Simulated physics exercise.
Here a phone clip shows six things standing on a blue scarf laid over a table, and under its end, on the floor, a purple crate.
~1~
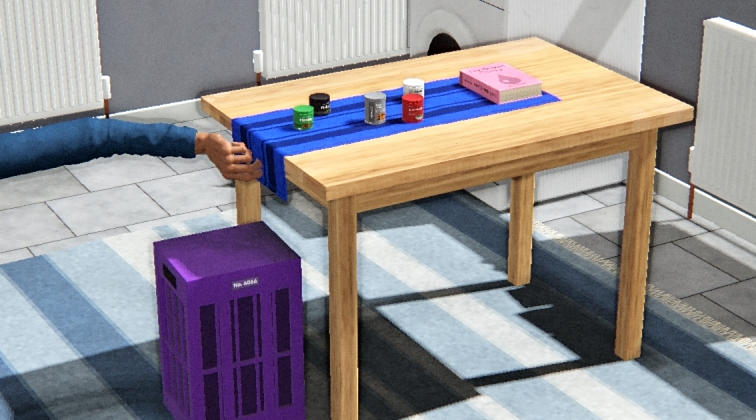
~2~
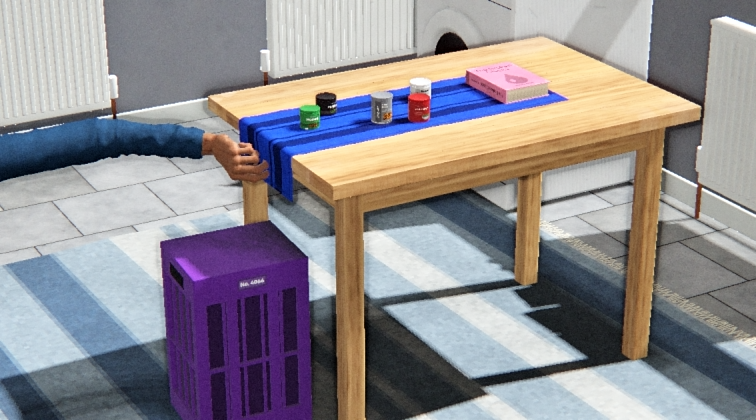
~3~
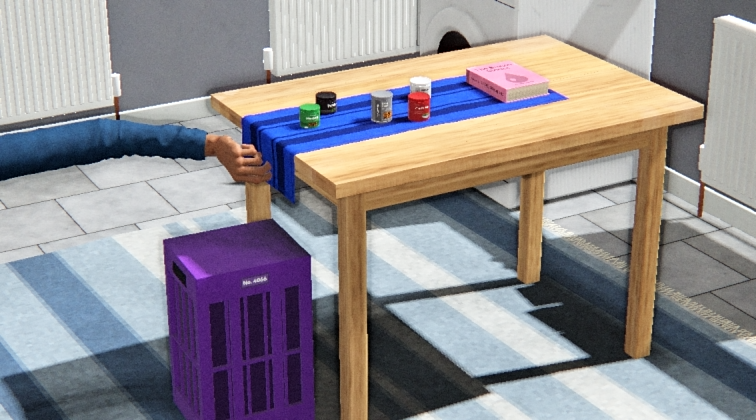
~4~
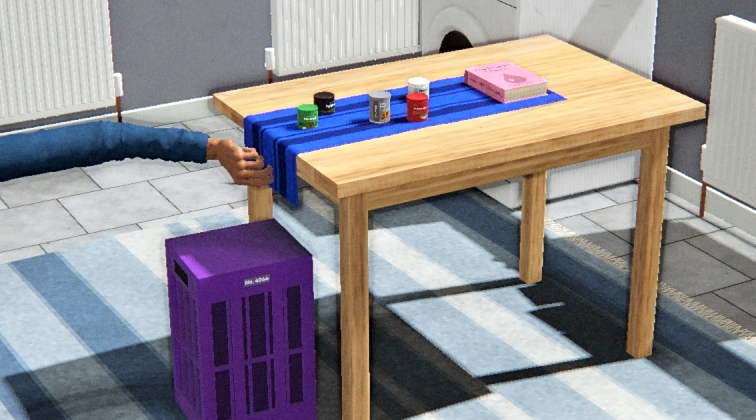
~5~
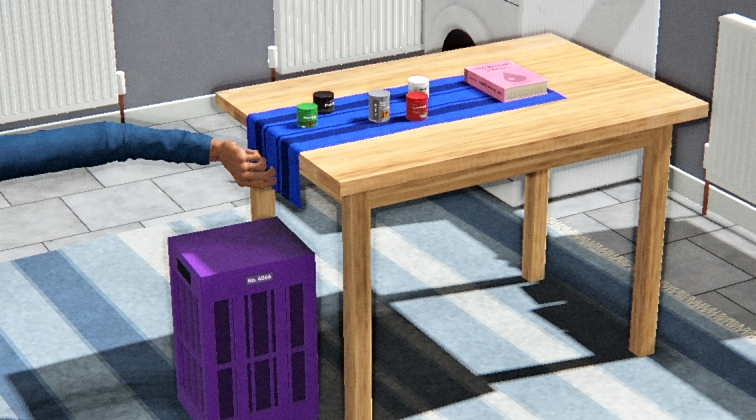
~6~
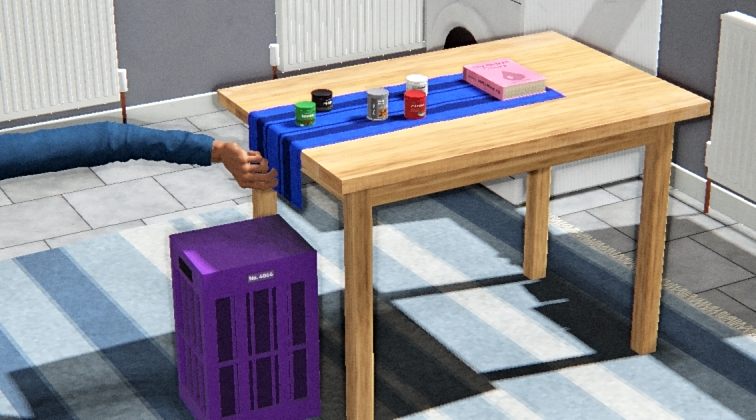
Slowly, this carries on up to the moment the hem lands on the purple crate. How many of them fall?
Drops: One.
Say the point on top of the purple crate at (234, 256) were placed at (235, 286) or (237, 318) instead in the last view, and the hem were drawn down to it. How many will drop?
Going over the edge would be 2 and 3.
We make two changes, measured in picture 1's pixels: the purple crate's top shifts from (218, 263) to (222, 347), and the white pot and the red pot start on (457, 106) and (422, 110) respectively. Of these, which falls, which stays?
White pot stays, red pot stays.
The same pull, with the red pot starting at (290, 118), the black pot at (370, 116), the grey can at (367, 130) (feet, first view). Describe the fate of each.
The red pot ends up off, the black pot stays put, the grey can stays put.
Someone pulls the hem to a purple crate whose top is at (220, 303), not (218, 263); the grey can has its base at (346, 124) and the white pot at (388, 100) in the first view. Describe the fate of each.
Grey can is gone, white pot stays.
Soon after, hem near (275, 221); all still up.
Then, hem on the crate; green pot gone.
At rest, hem on the crate; green pot gone. It carries off one.
